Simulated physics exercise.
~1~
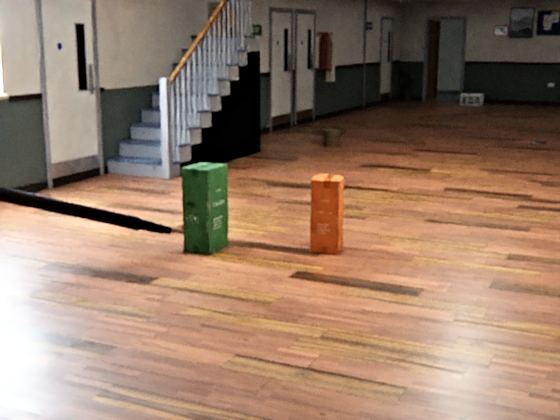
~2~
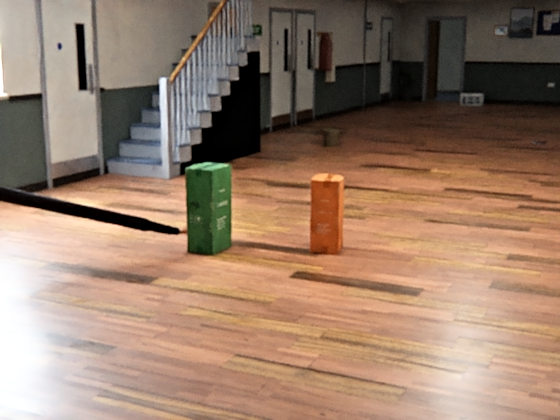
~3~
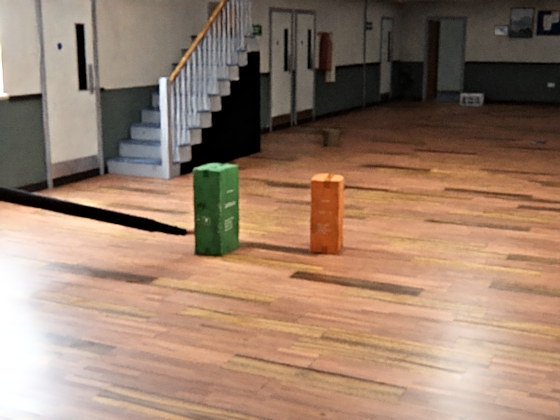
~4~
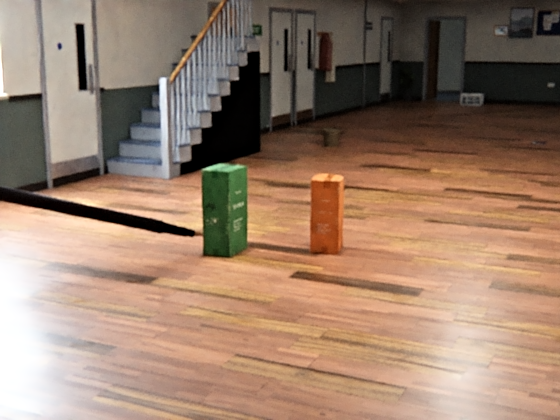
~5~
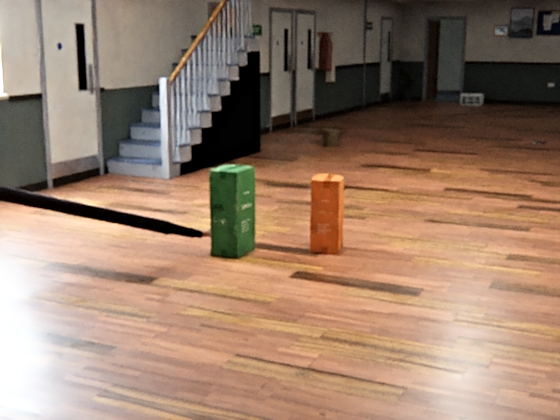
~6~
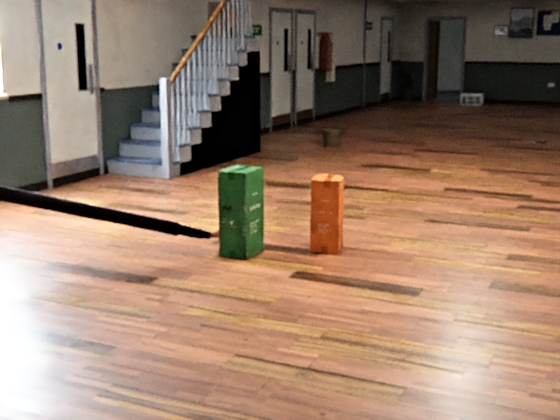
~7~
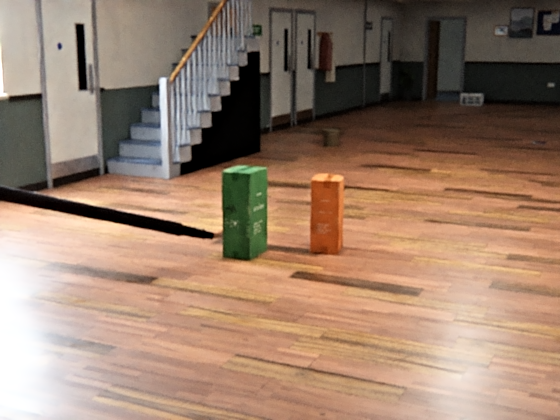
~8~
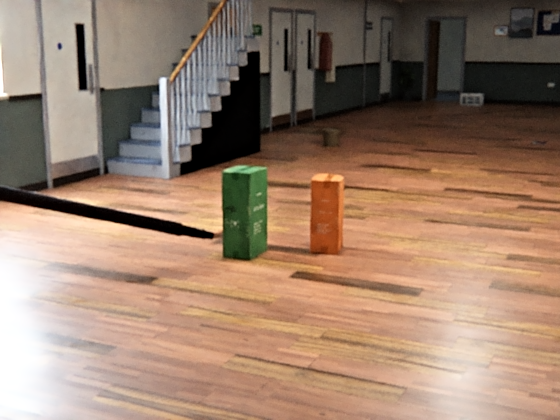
In this clip, a long dark pointer reaches in from the left and pushes an upright green box steadily rightward across a wooden floor toward an orange box. The green box slides about its own width and stops, still standing, short of the unmoved orange box.
